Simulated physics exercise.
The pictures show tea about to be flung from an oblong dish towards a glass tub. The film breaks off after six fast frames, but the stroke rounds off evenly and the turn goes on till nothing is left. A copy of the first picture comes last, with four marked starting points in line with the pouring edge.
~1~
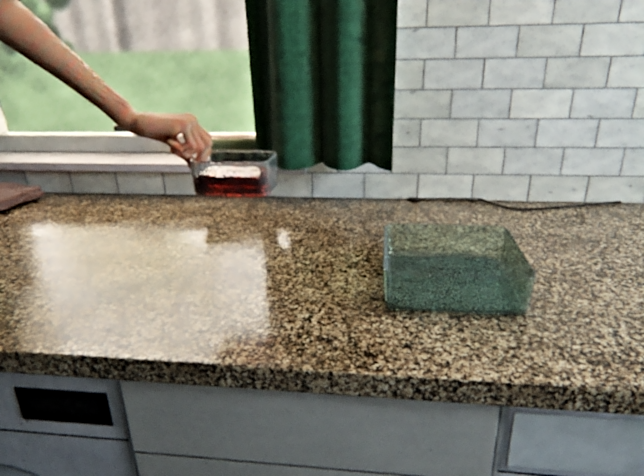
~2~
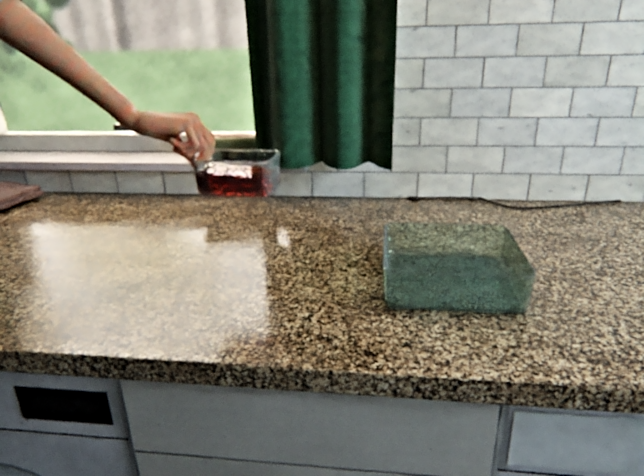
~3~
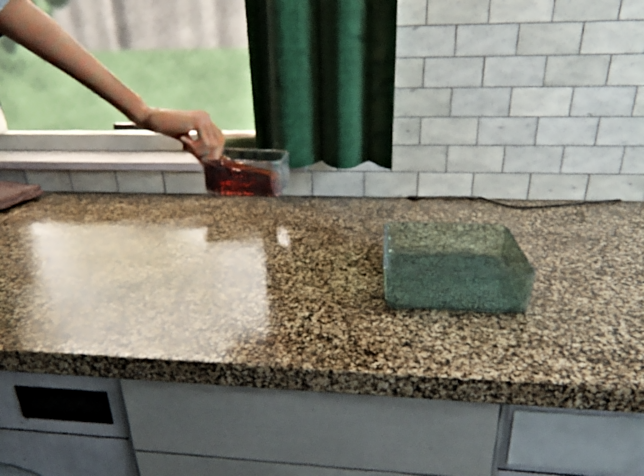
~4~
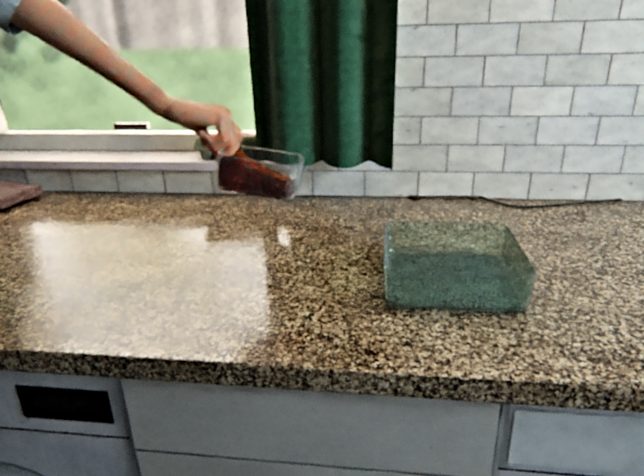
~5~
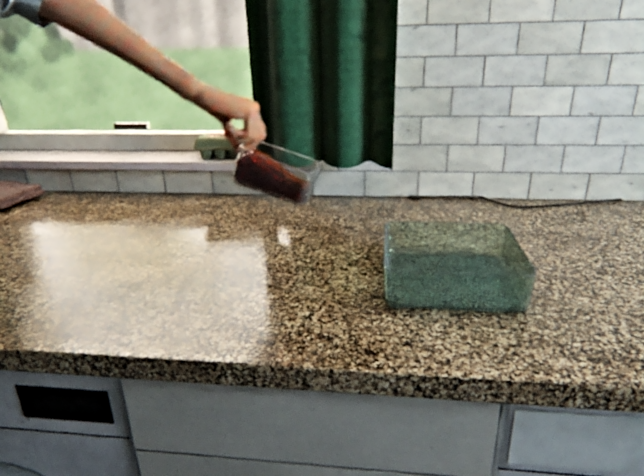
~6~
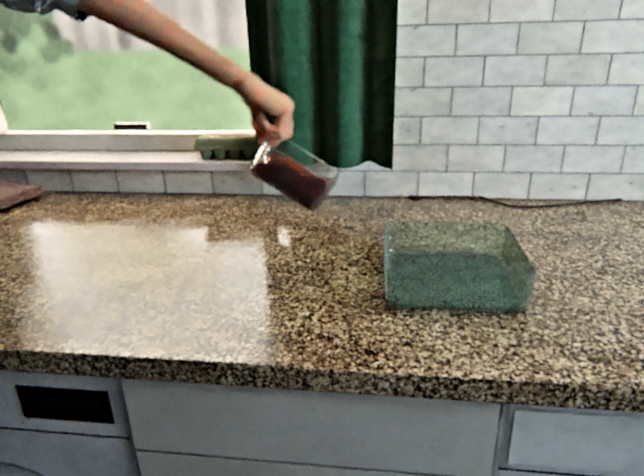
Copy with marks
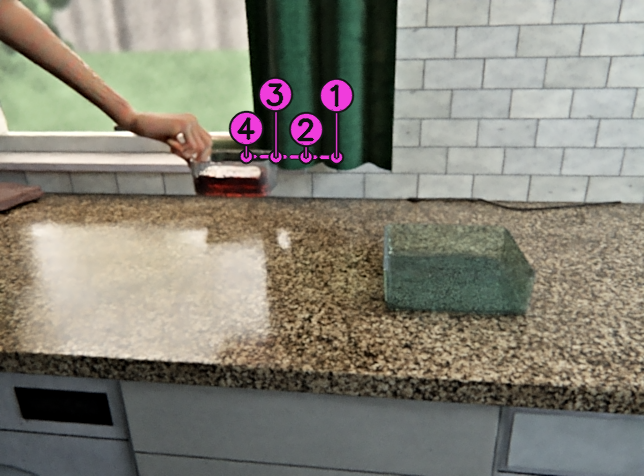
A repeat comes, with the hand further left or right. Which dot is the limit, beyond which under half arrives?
Spot 4.
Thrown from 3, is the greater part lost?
No, that is safe.
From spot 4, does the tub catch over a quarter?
Yes.
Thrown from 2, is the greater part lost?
No.
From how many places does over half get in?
All four.
In magenta, 1 at (336, 157); 2 at (306, 157); 3 at (275, 156); 4 at (246, 156).
With 1, about 76 % lands in the tub, 4 % falls short and 20 % goes beside or beyond.
With 2, about 87 % lands in the tub, 7 % falls short and 7 % goes beside or beyond.
With 3, about 73 % lands in the tub, 10 % falls short and 17 % goes beside or beyond.
With 4, about 68 % lands in the tub, 22 % falls short and 10 % goes beside or beyond.
